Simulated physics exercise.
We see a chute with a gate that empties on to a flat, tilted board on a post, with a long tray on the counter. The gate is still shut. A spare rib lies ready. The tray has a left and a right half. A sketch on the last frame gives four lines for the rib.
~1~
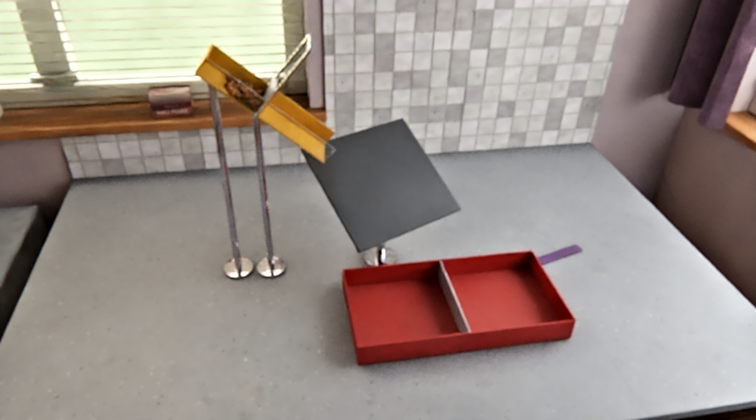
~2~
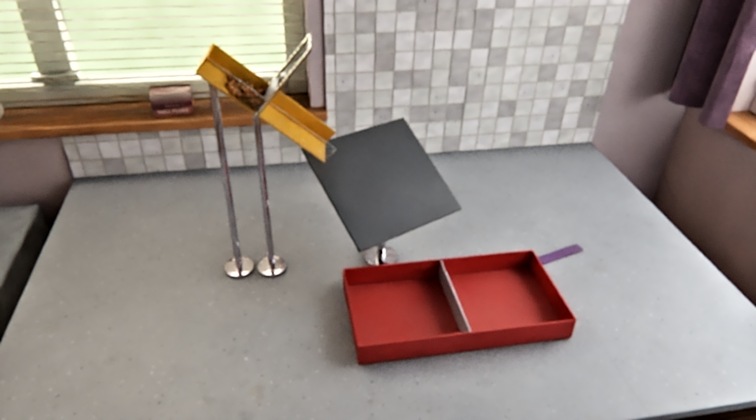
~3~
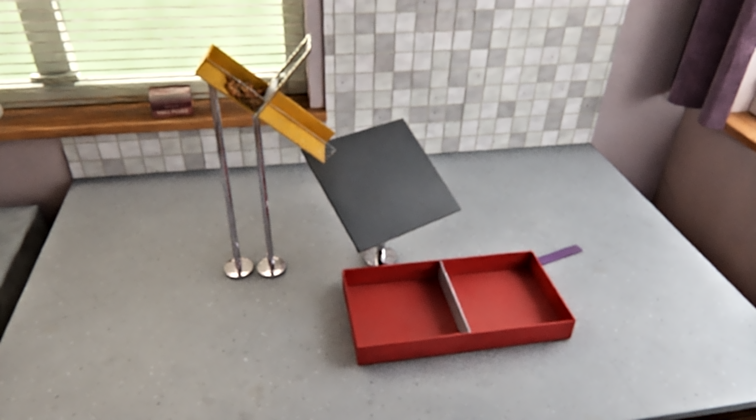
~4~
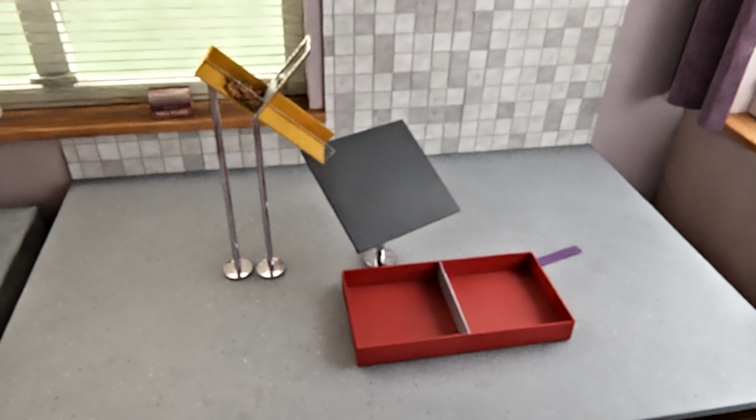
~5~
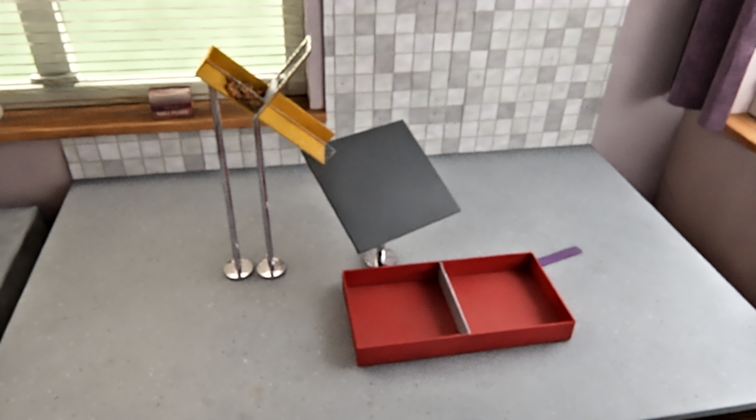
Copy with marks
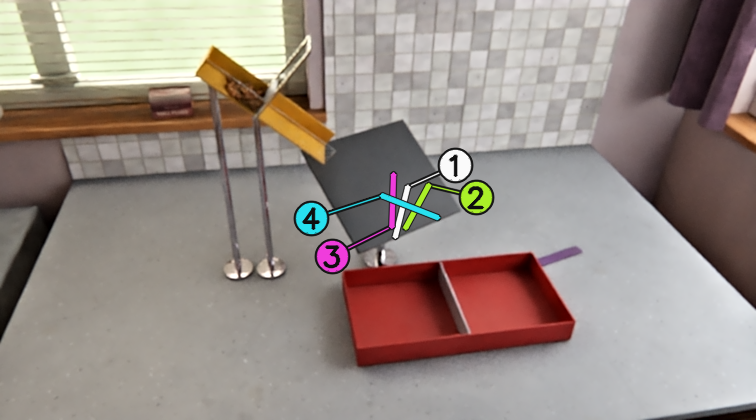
Nothing moves as a yellow chute stands beside a tilted dark board and red tray.
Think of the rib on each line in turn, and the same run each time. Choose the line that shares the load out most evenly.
4 is best.
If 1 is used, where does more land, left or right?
More lands on the left.
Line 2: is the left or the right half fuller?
Left.
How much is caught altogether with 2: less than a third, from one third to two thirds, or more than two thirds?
Line 2 gives more than two thirds.
On the marked copy, line 1 from (407, 187) to (395, 236); line 2 from (428, 185) to (405, 227); line 3 from (393, 174) to (391, 226); line 4 from (382, 195) to (437, 217).
If 1 is chosen, of what is caught, almost all in the left half, just a few in the right.
If 2 is chosen, of what is caught, almost all in the left half, just a few in the right.
If 3 is chosen, of what is caught, every piece in the left half, not one piece in the right.
If 4 is chosen, of what is caught, roughly half in the left half, roughly half in the right.
